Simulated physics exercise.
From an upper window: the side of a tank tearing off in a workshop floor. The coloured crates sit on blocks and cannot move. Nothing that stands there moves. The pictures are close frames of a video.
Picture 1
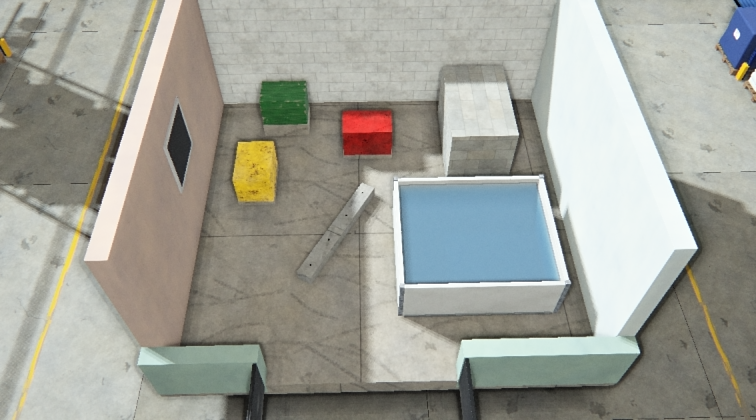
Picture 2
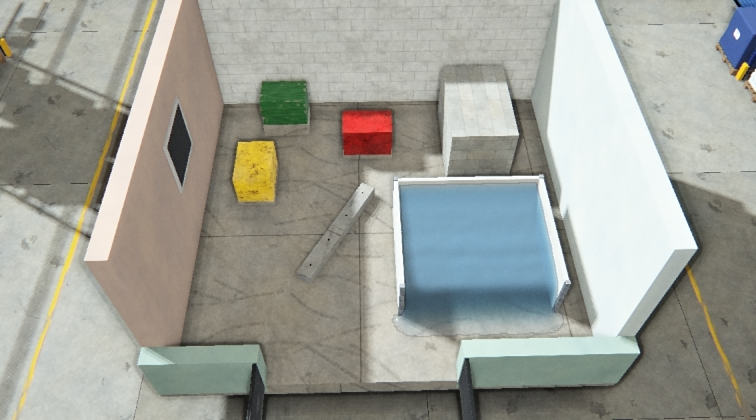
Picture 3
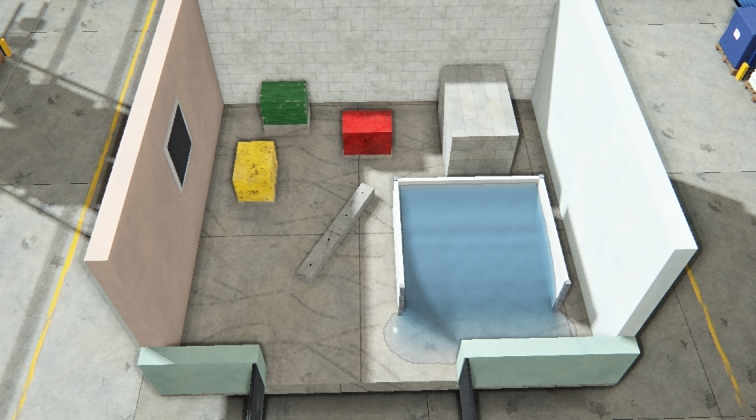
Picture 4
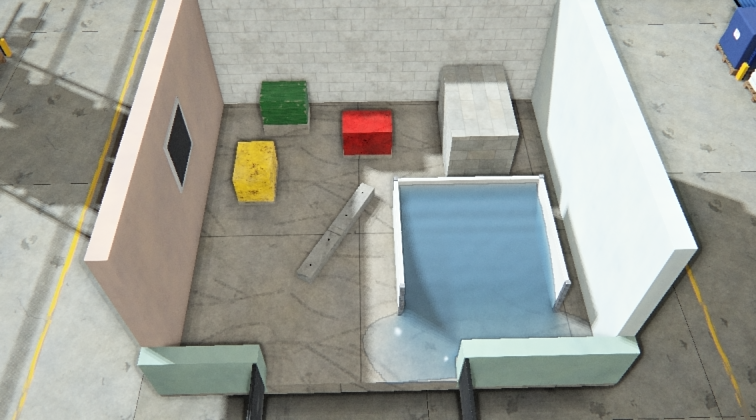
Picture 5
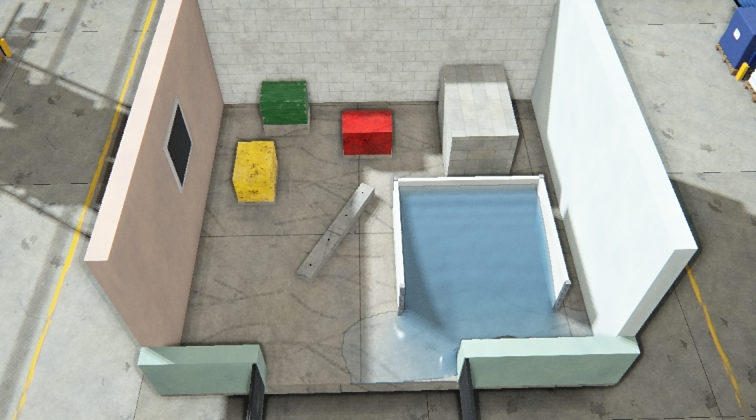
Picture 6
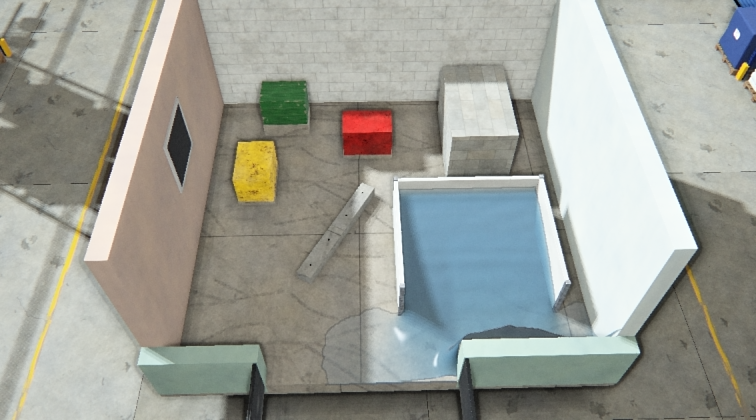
Water pours from the tank's open front side and spreads across the workshop floor.
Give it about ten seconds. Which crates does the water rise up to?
The yellow crate escapes dry; the green crate escapes dry; the red crate escapes dry.
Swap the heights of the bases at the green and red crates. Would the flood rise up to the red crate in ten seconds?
In short: Red crate stays dry.
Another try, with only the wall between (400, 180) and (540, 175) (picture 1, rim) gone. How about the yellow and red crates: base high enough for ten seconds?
Then: The yellow crate ends up wet; the red crate is soaked.
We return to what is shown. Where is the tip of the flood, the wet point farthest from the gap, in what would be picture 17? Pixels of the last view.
I would point to (532, 116).
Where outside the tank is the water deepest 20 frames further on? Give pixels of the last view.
Near (501, 110).
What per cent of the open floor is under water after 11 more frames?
I make it 30 per cent.
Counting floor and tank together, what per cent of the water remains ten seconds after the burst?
Some 50 per cent.
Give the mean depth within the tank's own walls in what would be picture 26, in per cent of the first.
About 34 per cent.
A moment on, water covers 15 % of the floor; the yellow crate not reached, the green crate not reached, the red crate not reached.
Next, water covers 30 % of the floor; the yellow crate not reached, the green crate not reached, the red crate not reached.
Then, water covers 40 % of the floor; the yellow crate not reached, the green crate not reached, the red crate not reached.
Later, water covers 60 % of the floor; the yellow crate water round its plinth, the green crate water round its plinth, the red crate water round its plinth.
In the end, water covers 90 % of the floor; the yellow crate stayed above the water, the green crate stayed above the water, the red crate stayed above the water.
